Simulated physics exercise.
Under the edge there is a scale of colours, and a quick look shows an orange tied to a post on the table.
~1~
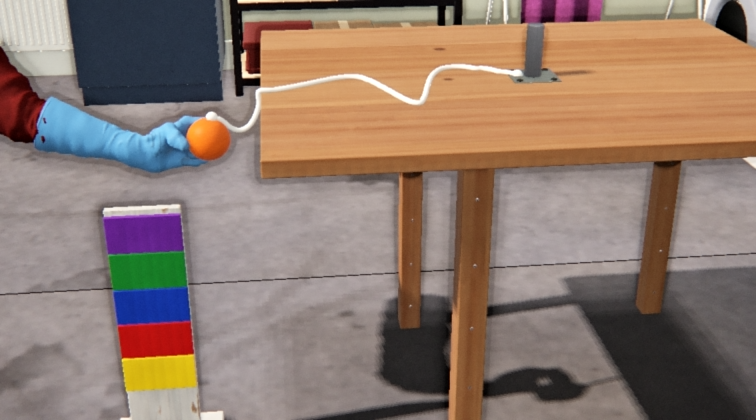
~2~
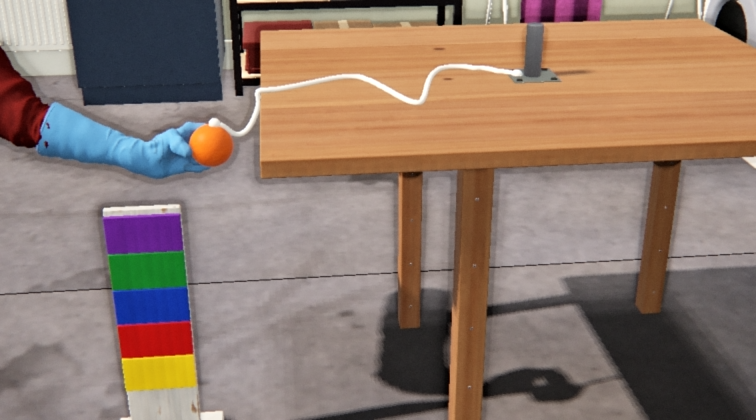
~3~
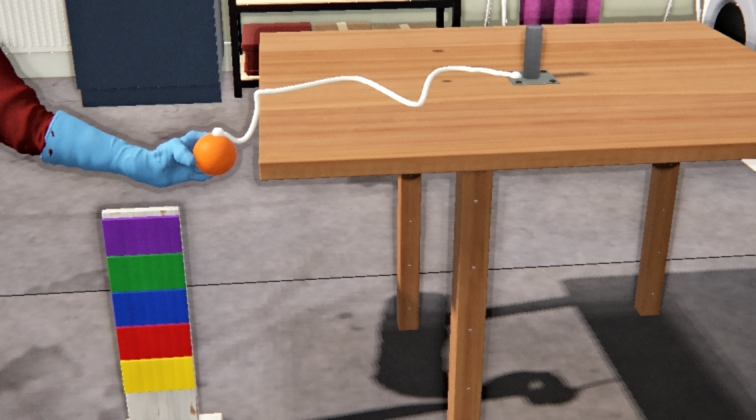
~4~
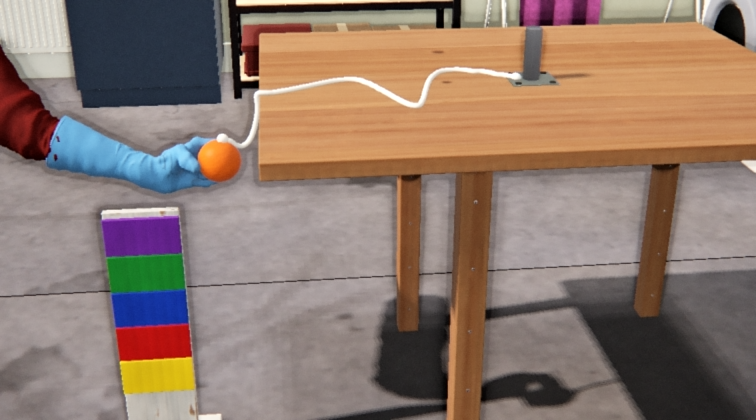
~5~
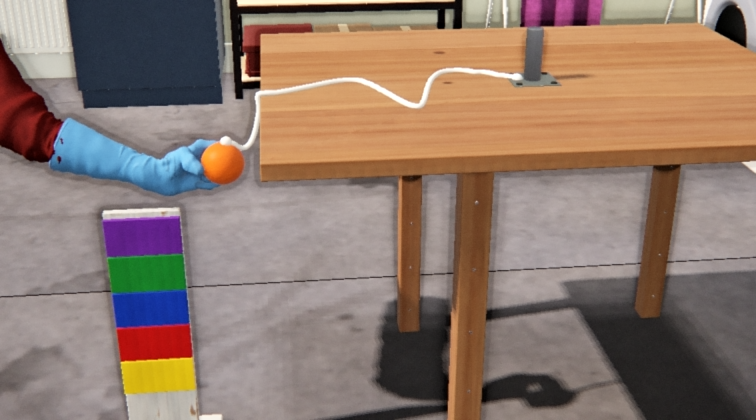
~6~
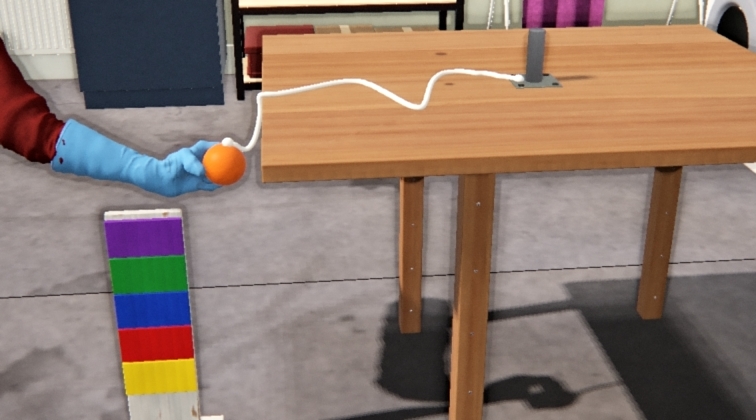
Orange on a white cord, held by a blue-gloved hand, moving slightly down and right beside a wooden table above coloured blocks.
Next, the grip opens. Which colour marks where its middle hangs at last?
Red.
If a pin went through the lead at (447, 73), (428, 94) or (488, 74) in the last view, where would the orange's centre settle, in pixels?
(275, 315); (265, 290); (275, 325).
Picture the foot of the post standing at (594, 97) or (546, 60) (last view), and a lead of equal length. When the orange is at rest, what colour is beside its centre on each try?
Blue; blue.
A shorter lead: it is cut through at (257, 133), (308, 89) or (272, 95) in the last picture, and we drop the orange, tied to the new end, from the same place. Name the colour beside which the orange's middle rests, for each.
Taking the cuts in order: Blue, then purple, then green.
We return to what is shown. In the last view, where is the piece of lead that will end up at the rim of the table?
The piece you want is at about (388, 94).
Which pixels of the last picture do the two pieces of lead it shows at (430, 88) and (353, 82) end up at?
One ends up around (383, 90), the other around (265, 159).
Soon after, orange near (293, 328); level with red.
Then, orange near (261, 335); level with red.
At rest, orange near (276, 335); level with red. Its middle rests at the red band.
